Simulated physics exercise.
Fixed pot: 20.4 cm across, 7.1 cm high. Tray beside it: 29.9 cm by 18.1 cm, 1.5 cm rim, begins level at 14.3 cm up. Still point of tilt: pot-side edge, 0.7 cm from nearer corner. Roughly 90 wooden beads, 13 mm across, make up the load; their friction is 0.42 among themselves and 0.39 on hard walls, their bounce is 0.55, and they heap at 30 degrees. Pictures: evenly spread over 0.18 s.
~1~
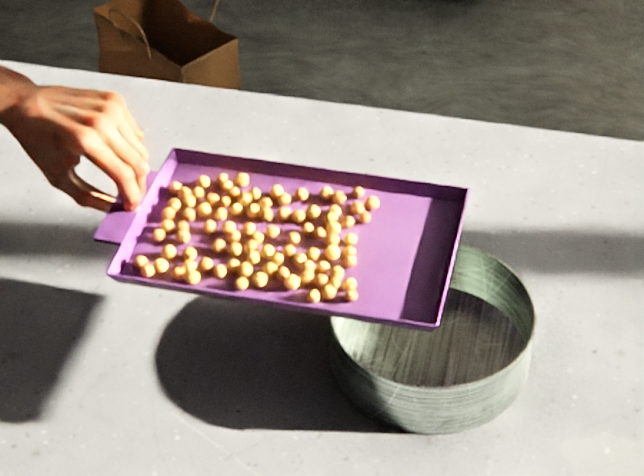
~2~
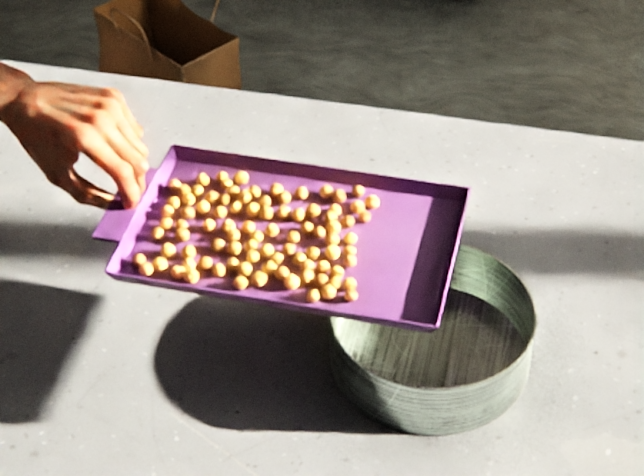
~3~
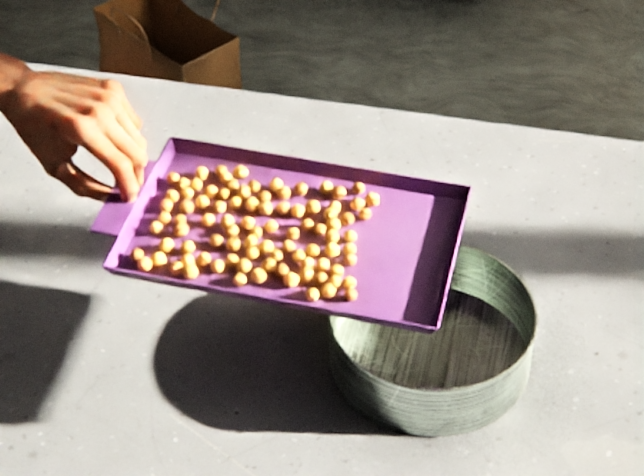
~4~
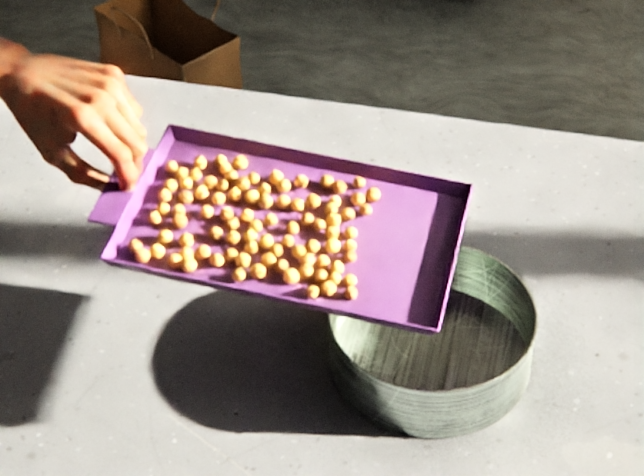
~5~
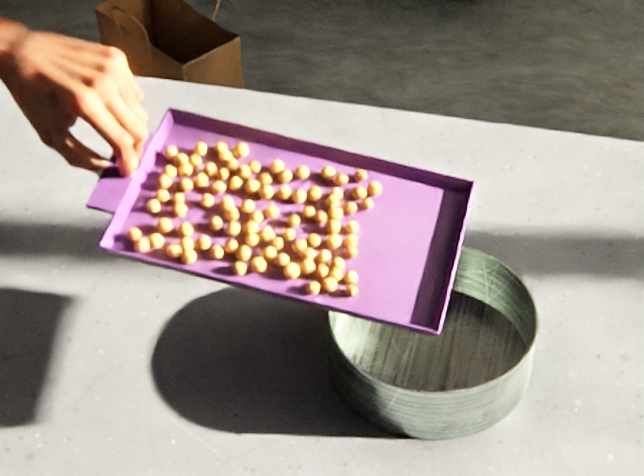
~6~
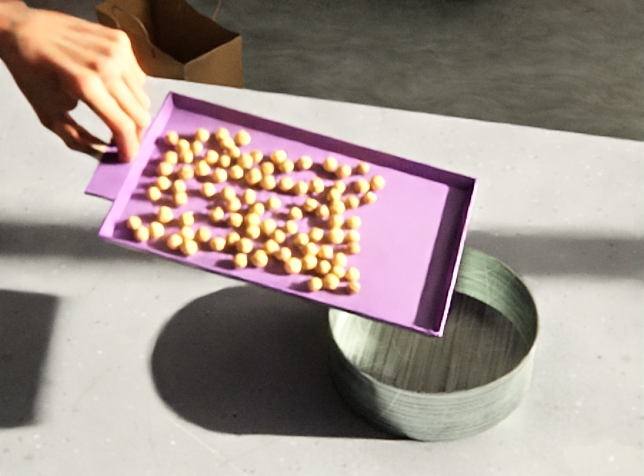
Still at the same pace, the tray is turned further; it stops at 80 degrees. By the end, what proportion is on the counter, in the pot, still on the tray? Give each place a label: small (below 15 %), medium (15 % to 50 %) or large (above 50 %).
Shares by place: Counter large, pot small, left on the tray small.
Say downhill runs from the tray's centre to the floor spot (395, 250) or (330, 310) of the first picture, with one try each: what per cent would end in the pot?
Approximately 75 percent, then 0 percent.
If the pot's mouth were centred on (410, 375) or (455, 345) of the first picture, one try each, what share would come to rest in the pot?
About 65 and 60 per cent.
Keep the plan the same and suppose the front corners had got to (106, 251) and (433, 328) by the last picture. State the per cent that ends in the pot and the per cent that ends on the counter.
The pot gets 0 and the counter 100.
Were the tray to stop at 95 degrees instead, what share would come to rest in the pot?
In that case it comes to about 5 in a hundred.
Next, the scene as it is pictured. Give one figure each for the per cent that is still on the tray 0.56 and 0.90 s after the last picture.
I'd say roughly 45, then roughly 0.
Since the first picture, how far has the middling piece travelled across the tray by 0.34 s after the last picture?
I'd say close to 9 centimetres.
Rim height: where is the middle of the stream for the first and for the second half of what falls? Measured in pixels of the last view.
First near (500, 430), later near (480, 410).
Then, 0.34 s after the last picture, tilt 46 degrees; the tray holds 100 %, the pot 0 %.
Then, 0.56 s after the last picture, tilt 68 degrees; the tray holds 45 %, the pot 0 %.
Then, 0.90 s after the last picture, tilt 80 degrees; the tray holds 0 %, the pot 5 %.
In the end, counter 95 %, pot 5 %, tray 0 %.
